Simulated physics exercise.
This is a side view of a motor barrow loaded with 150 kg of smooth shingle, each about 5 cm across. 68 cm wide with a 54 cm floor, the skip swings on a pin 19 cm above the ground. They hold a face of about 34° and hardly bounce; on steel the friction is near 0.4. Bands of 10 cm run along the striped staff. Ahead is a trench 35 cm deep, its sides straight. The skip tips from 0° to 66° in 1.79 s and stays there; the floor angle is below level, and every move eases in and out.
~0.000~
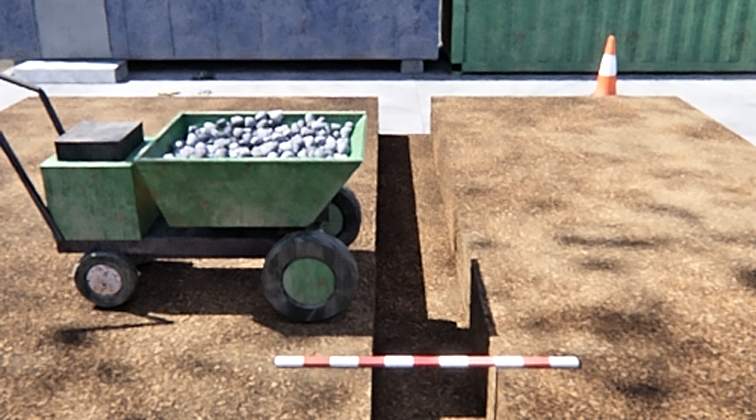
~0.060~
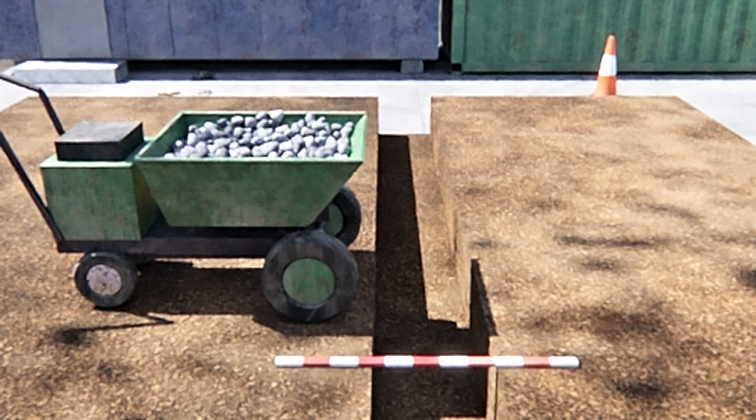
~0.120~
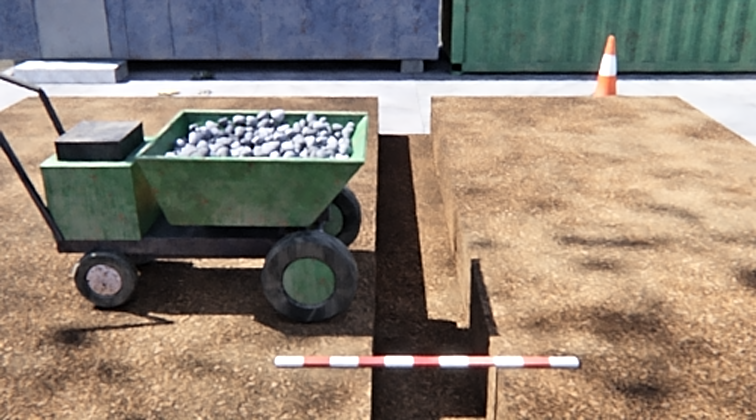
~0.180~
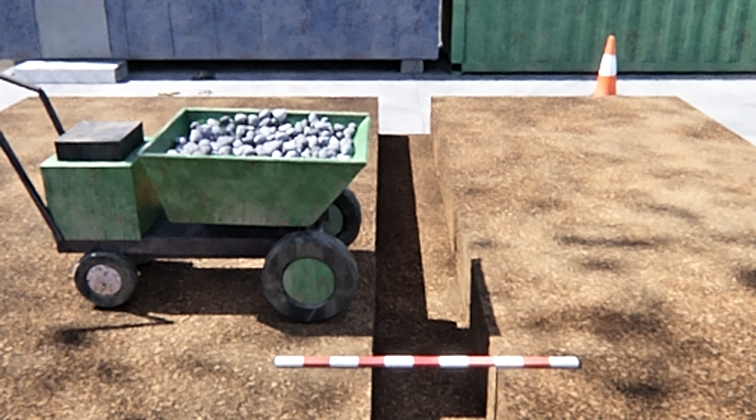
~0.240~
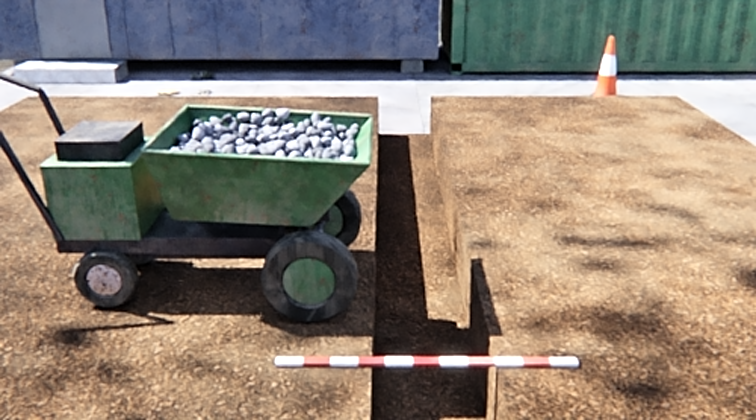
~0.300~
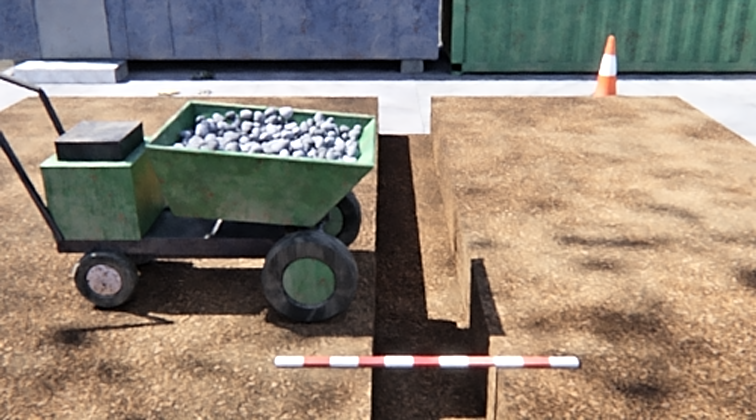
The green skip of a motor barrow, heaped with smooth grey stones, sits level at first, then tilts slowly and slightly down to the right, the stones shifting a little within it, while the wheels and camera stay still. The barrow stands at left beside a straight-sided trench, with a red-and-white striped staff in front. Seen from the side, the sunlit brown ground has an orange cone and blue and green containers behind.
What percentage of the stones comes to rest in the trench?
About 62 per cent.
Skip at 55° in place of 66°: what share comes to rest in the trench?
About 45%.
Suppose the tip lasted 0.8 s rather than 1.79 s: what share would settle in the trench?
Around 50 per cent would end in the trench.
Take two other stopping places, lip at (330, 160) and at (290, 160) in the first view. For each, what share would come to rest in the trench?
Around 90% for the first place and 100% for the second.
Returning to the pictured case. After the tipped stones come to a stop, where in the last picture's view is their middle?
Somewhere near pixel (462, 331).
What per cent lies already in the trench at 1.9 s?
Around 20 per cent of it, at that instant.
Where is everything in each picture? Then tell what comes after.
The skip is at 0°, its lip at (362, 161); the top of the load is at (268, 122), in the first picture.
The skip is at 0°, its lip at (362, 161); the top of the load is at (268, 122); the stones move at 0.1 m/s on average, in the second picture.
Lip at (364, 162), floor tilted 1°, highest stones at (269, 121); the stones move at 0.1 m/s on average, in the third picture.
The skip is at 2°, its lip at (366, 163); the top of the load is at (264, 122); the stones move at 0.2 m/s on average, in the fourth picture.
The skip is at 3°, its lip at (369, 164); the top of the load is at (266, 121); the stones move at 0.2 m/s on average, in the fifth picture.
The skip is at 5°, its lip at (373, 166); the top of the load is at (241, 119); the stones move at 0.2 m/s on average, in the sixth picture.
After 1.3 s the floor is at 56°; 99 % in the skip, 1 % in the trench; the foremost stones are at (459, 247).
After 1.9 s the floor is at 66°; 54 % in the skip, 22 % in the trench, 25 % past the trench; the foremost stones are at (586, 293).
After 2.2 s the floor is at 66°; 28 % in the skip, 33 % in the trench, 39 % past the trench; the foremost stones are at (666, 297).
After 4.2 s the floor is at 66°; 0 % in the skip, 62 % in the trench, 38 % past the trench; the foremost stones are at (701, 298).
